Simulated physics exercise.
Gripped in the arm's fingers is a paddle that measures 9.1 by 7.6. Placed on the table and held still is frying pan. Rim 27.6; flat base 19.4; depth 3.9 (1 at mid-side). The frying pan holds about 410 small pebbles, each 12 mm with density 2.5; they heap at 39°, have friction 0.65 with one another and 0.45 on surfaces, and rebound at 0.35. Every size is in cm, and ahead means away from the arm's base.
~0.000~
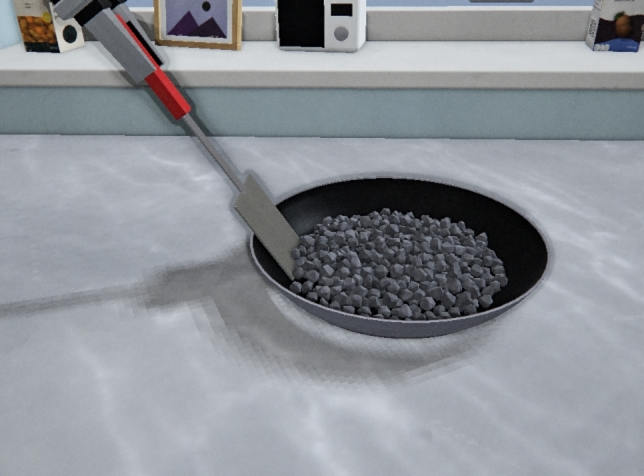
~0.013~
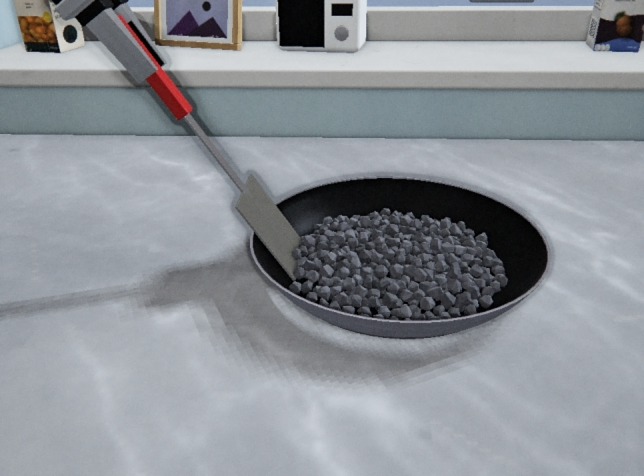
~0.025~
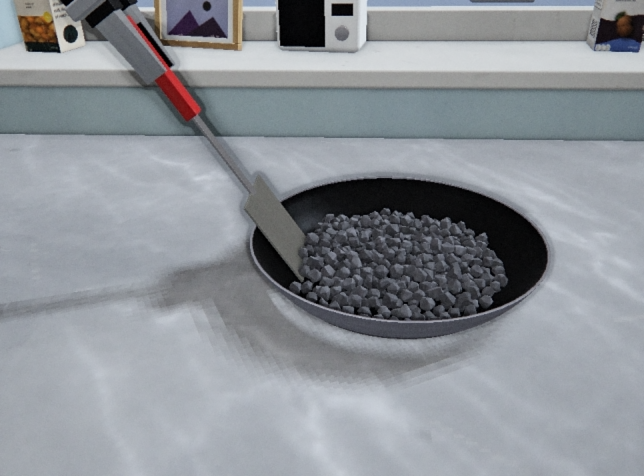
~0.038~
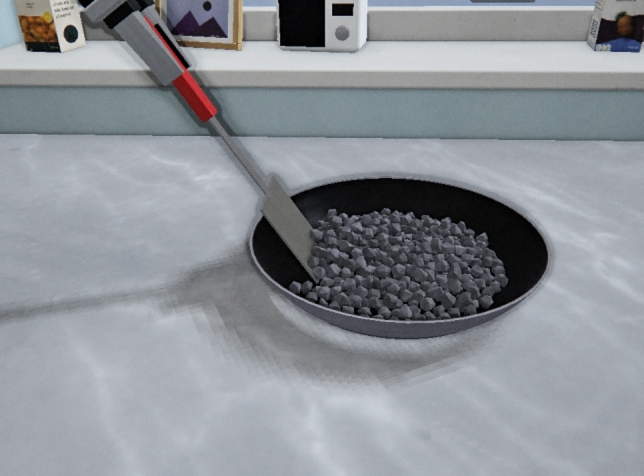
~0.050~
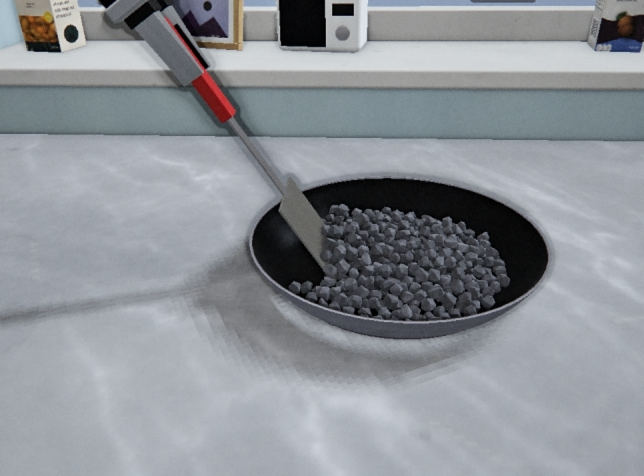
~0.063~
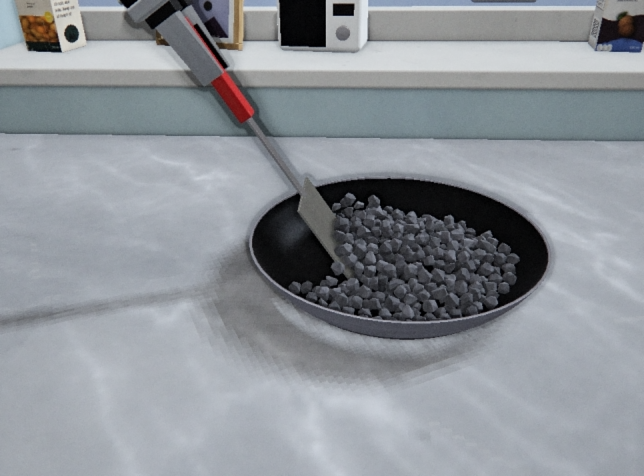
On a pale countertop, a robot arm holding a flat paddle paused at the left side of a black frying pan, then pushed the heap of small grey pebbles a little to the right.
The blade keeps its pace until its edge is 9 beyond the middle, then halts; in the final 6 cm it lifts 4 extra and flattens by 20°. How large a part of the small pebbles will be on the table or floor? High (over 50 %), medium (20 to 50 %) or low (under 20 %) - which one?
Medium, from 20 to 50 %.
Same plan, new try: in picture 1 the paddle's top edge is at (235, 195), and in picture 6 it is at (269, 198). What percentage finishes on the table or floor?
About 15 per cent.
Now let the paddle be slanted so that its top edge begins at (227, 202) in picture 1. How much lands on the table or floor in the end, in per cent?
I'd estimate close to 25 per cent.
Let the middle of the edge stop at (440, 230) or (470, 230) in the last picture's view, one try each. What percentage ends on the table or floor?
About 15 and 20 per cent.
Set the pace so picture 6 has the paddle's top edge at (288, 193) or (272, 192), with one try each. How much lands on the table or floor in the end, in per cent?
Respectively, some 20 and 10 per cent.
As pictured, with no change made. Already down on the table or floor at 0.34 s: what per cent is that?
Estimate: About 20 percent.
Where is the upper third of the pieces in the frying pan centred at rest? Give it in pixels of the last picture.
I'd say around pixel (482, 250).
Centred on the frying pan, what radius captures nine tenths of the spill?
I'd put it at about 50 centimetres.
After 0.09 s, sloping 57°, highest piece 12 above the table; 408 in the frying pan, 2 on the blade or in flight.
After 0.13 s, sloping 52°, highest piece 15 above the table; 406 in the frying pan, 4 on the blade or in flight.
After 0.34 s, sloping 37°, highest piece 9 above the table; 305 in the frying pan, 87 on the table or floor, 18 on the blade or in flight.
After 1.39 s, sloping 37°, highest piece 5 above the table; 305 in the frying pan, 105 on the table or floor.
In the end, 305 in the frying pan, 105 on the table or floor. That is 26 % on the table or floor.
